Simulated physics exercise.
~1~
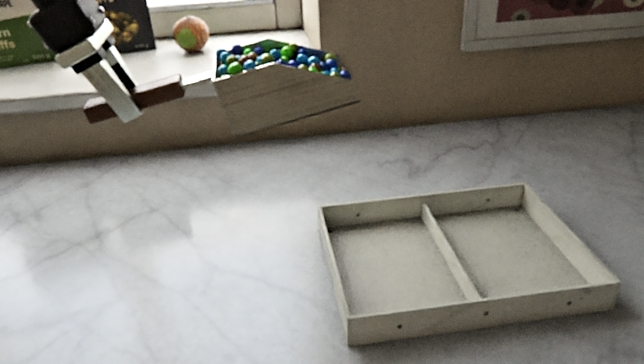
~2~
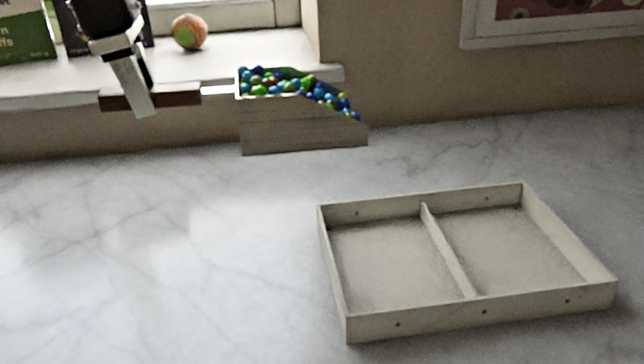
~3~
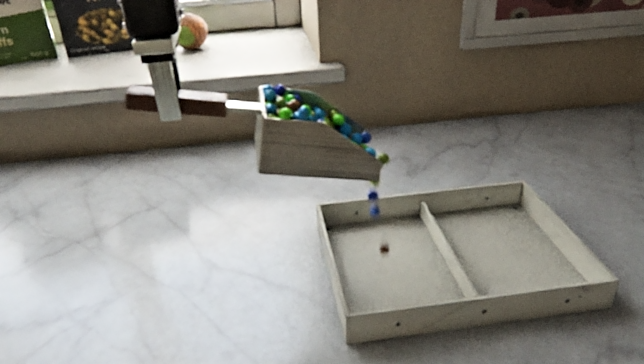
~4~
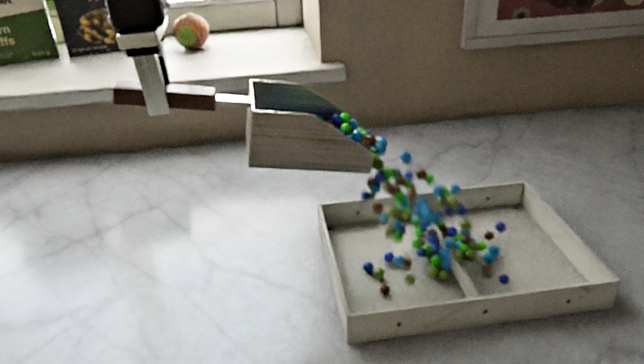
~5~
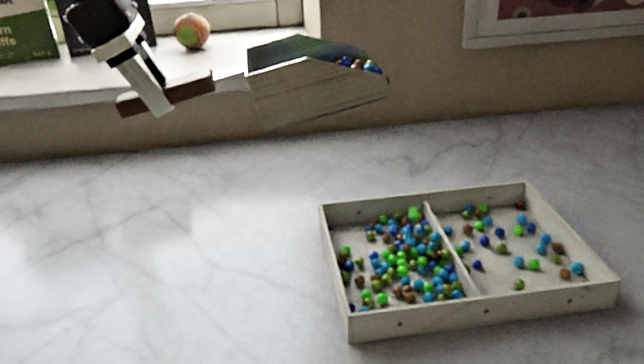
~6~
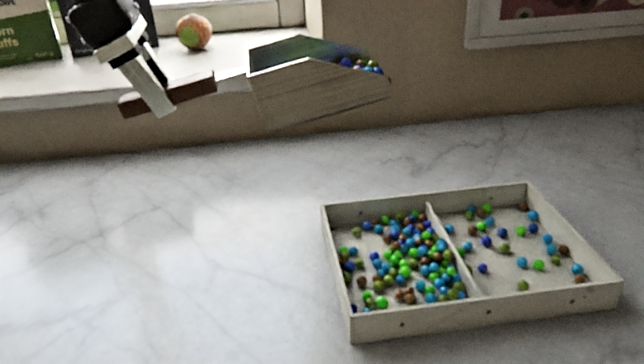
A gripper tilts a scoop of colourful round sweets over a divided tray, filling mostly the left part, then draws back still holding some.
